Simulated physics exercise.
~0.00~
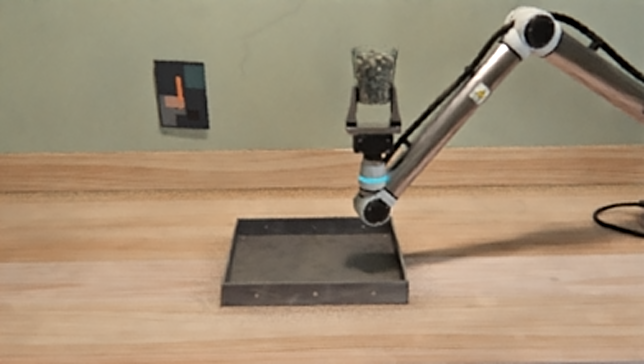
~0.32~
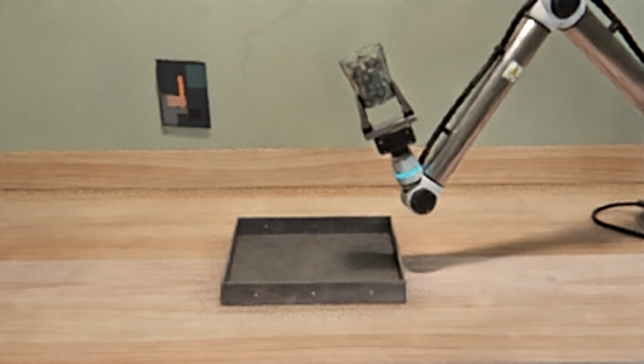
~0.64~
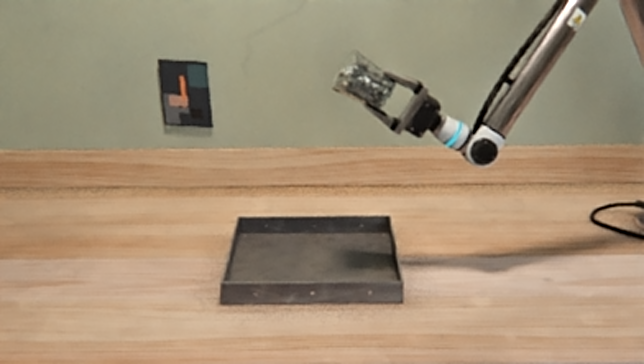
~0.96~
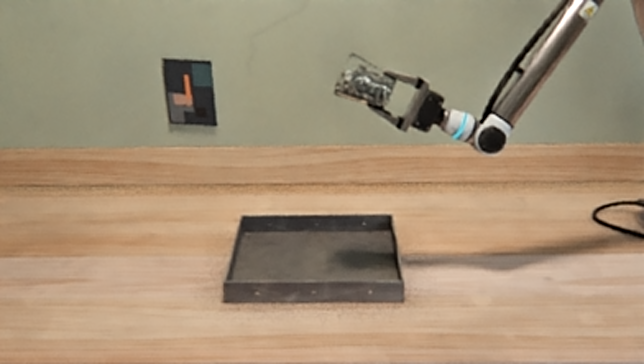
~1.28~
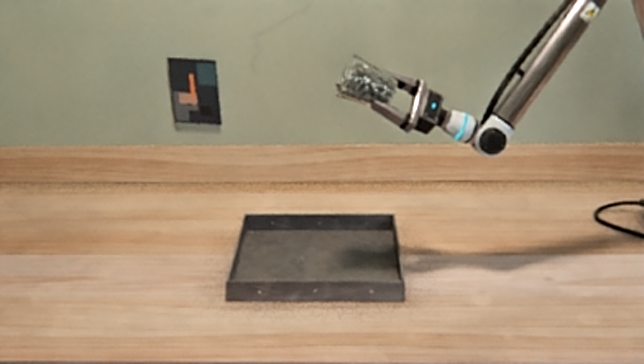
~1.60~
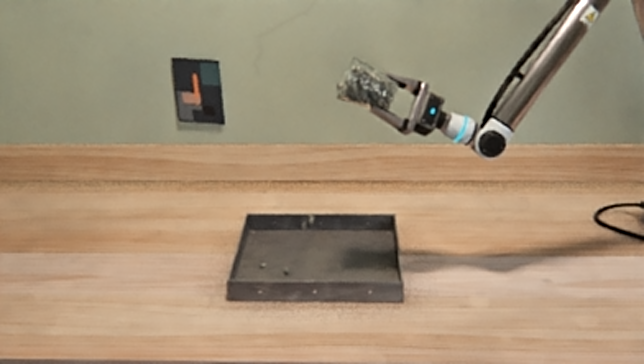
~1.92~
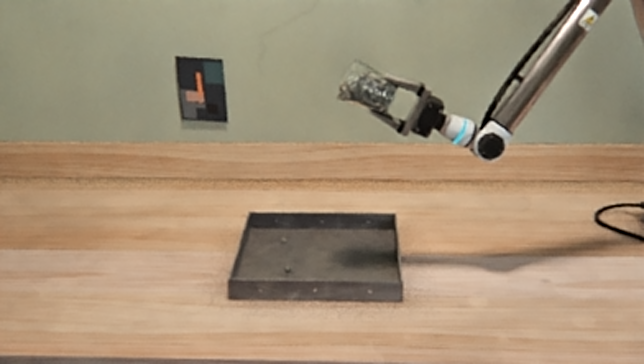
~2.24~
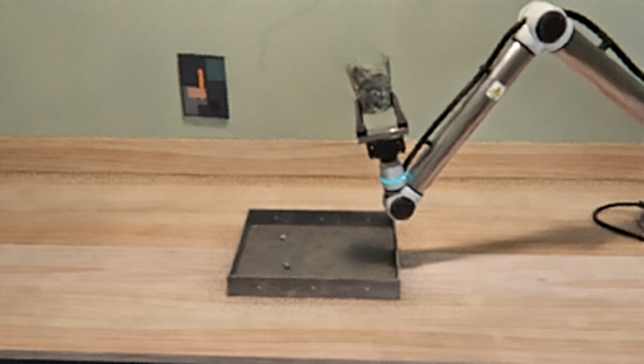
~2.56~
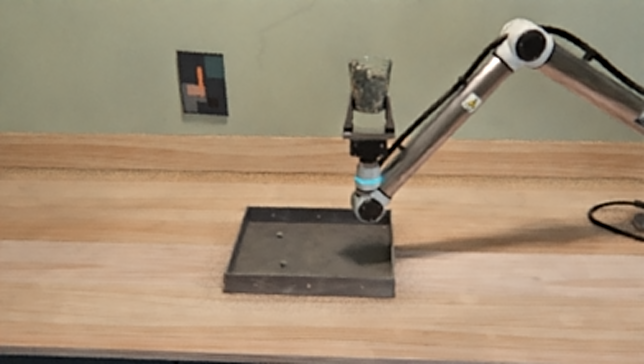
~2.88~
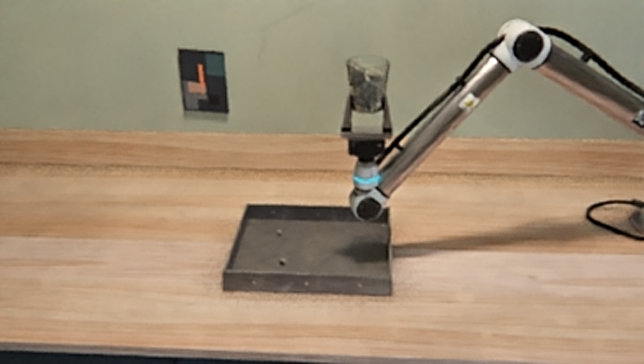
A robot arm tips a clear tumbler, drops a few pebbles into the tray, and rights it.
